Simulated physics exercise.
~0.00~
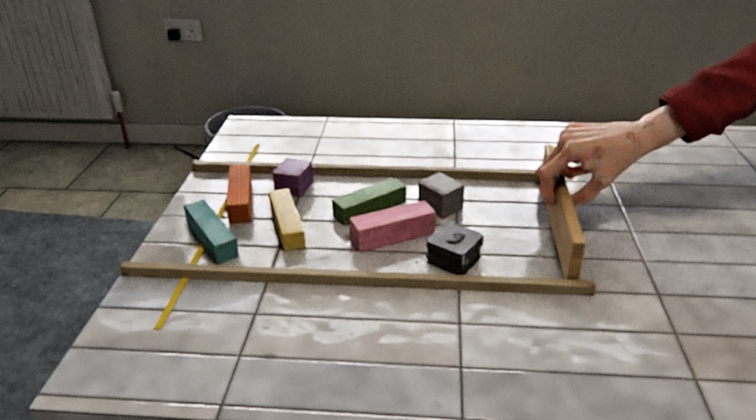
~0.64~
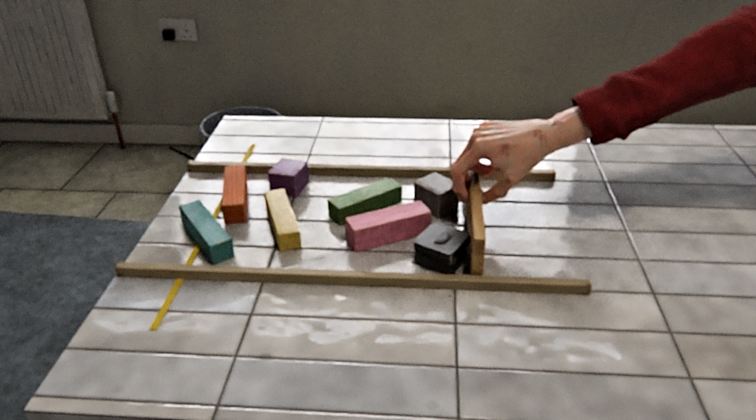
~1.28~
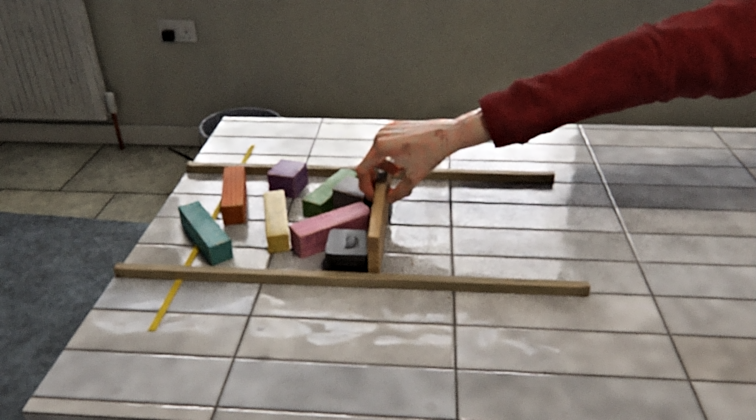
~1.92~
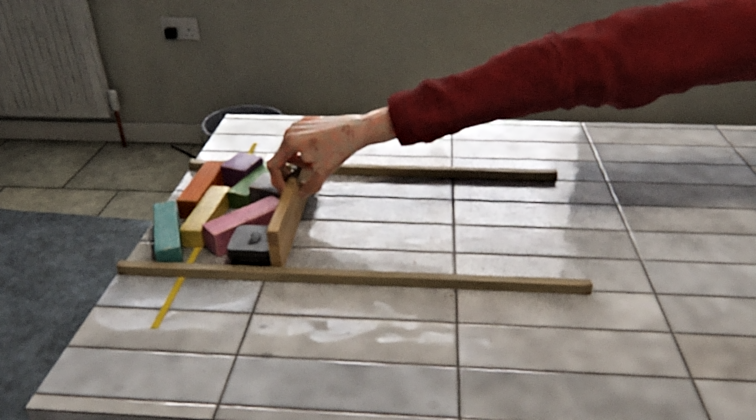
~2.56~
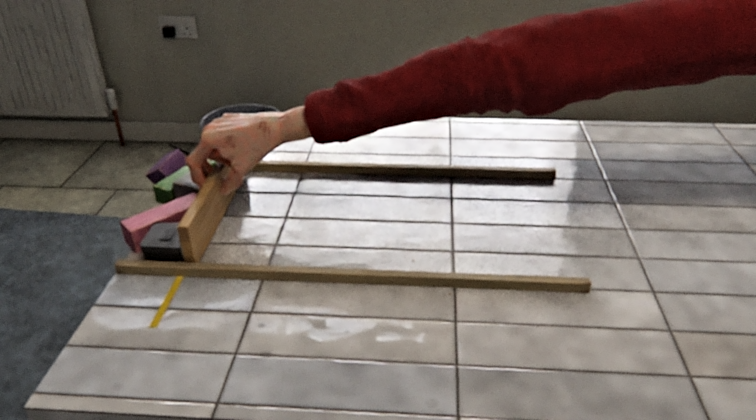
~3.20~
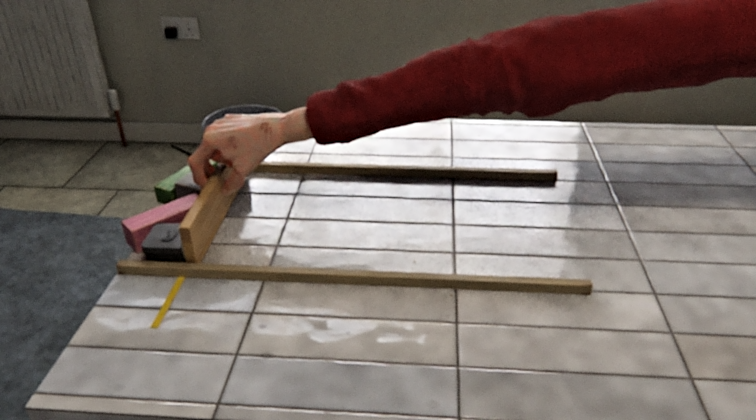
A hand in a red sleeve slid an upright wooden board leftward between two wooden strips, bunching up coloured blocks and pushing them to the table's edge, where the yellow, turquoise, orange and purple ones went over while pink, green and black ones remained.
